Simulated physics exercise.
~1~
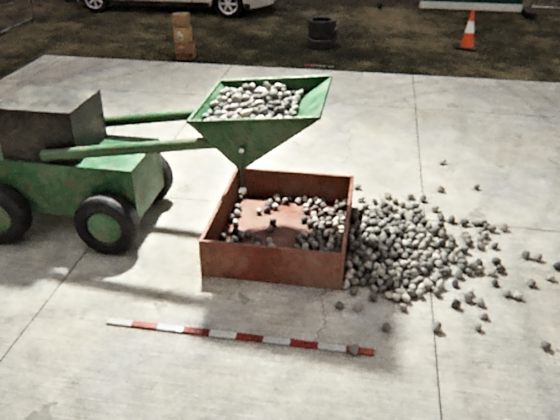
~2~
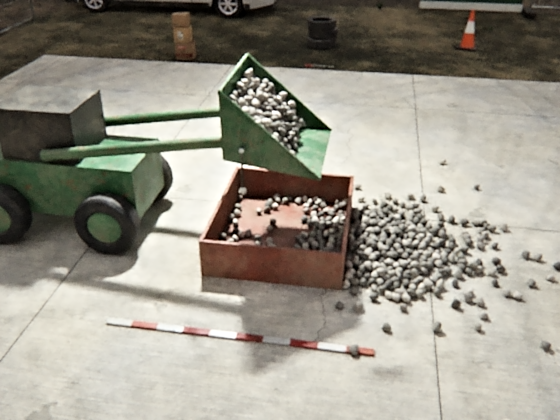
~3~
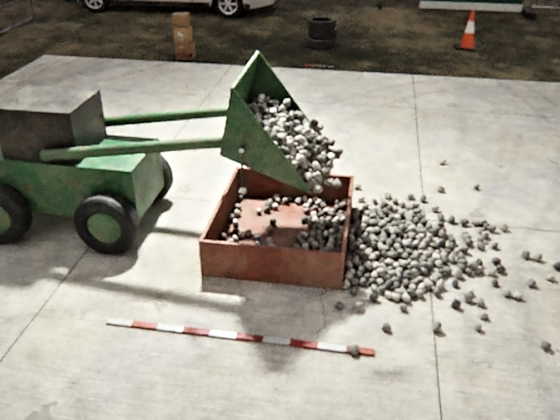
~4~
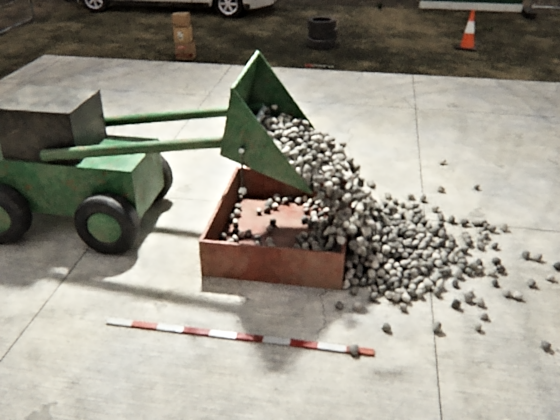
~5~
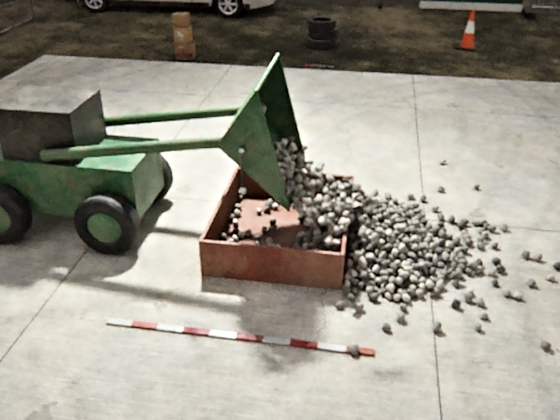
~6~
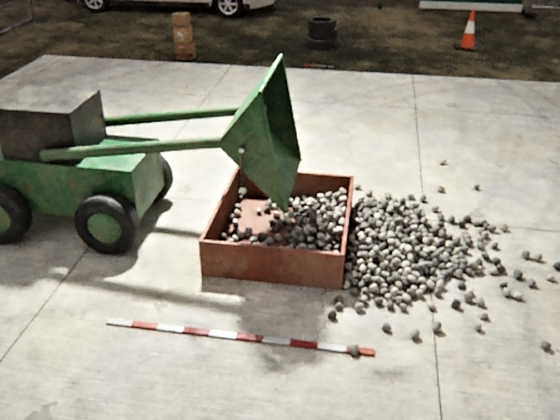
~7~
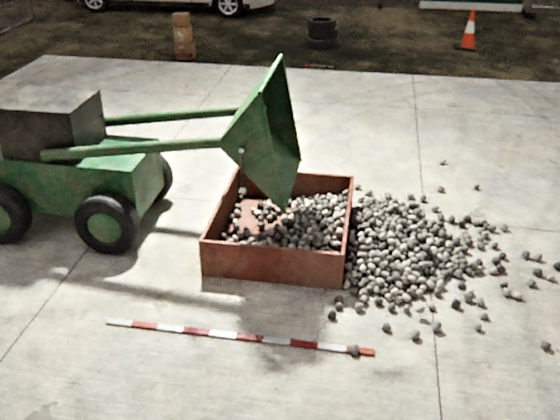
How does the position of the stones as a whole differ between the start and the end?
The stones lie lower overall at the end. At the start many of them are up in the green bucket, but by the end they have all come down into the bin and onto the ground to its right.
